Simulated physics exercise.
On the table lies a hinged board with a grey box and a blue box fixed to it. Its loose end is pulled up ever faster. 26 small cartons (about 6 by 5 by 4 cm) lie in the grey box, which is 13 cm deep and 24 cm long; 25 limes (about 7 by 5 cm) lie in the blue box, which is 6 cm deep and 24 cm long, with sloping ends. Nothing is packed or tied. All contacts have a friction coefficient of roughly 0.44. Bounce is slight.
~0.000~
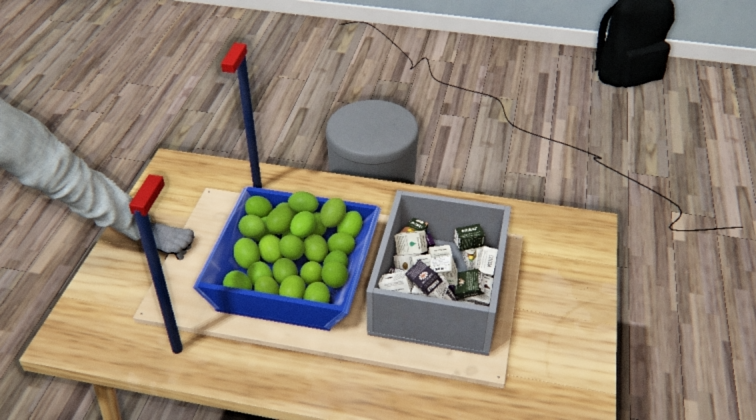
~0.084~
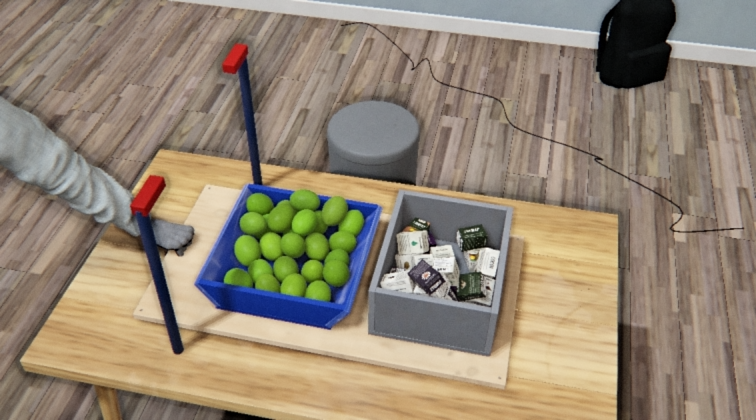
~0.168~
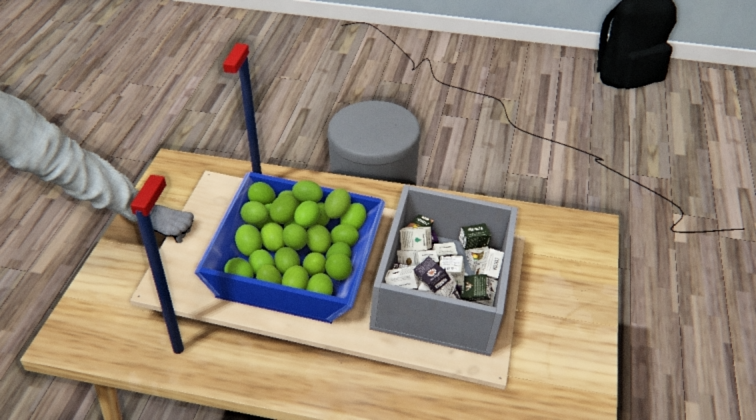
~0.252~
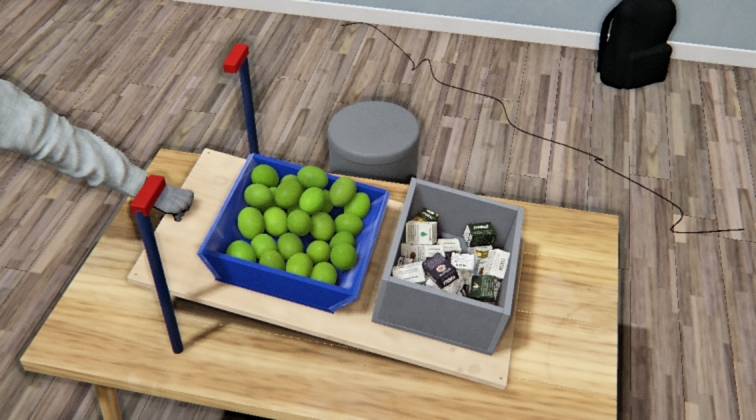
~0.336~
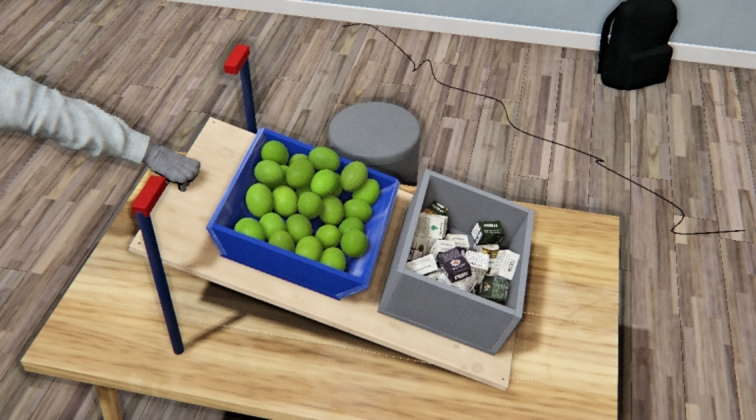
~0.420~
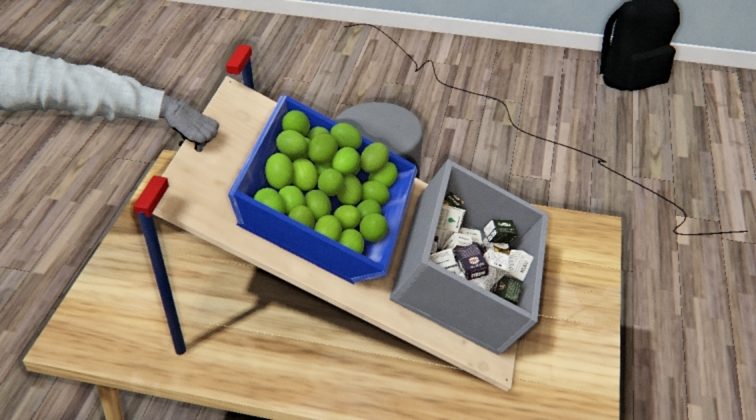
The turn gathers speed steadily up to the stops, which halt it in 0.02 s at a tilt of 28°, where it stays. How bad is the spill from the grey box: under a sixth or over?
Out of the grey box go fewer than one in six of the small cartons.
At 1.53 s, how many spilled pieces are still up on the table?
Some 5 pieces.
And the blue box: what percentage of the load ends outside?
About: Blue box 30 per cent.
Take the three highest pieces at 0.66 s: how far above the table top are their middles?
Some 40 cm up.
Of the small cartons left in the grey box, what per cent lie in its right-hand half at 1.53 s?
Roughly 80 in a hundred.
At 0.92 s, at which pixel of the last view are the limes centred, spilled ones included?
Near (380, 202).
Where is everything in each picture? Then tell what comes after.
In the first picture (each is followed by its nearest rim corner in this view), grey box, (489, 309); blue box, (344, 309); 0° from level; none out.
The second picture shows grey box, (492, 310); blue box, (345, 308); 1° from level.
The third picture shows grey box, (496, 310); blue box, (348, 302); 4° from level.
The fourth picture shows grey box, (504, 311); blue box, (353, 293); 9° from level.
The fifth picture shows grey box, (516, 313); blue box, (364, 282); 17° from level.
The sixth picture shows grey box, (532, 316); blue box, (384, 269); 26° from level; none out.
After 0.42 s, it hits the stops.
After 0.52 s, tilt 28°; grey box 26 in, 0 out and blue box 25 in, 0 out.
After 0.66 s, tilt 28°; grey box 26 in, 0 out and blue box 23 in, 2 out.
After 0.92 s, tilt 28°; grey box 25 in, 1 out and blue box 18 in, 7 out.
When it is over (at 1.53 s), grey box 25 in, 1 out and blue box 17 in, 8 out. Asked share, 1 of 26, 4 per cent.
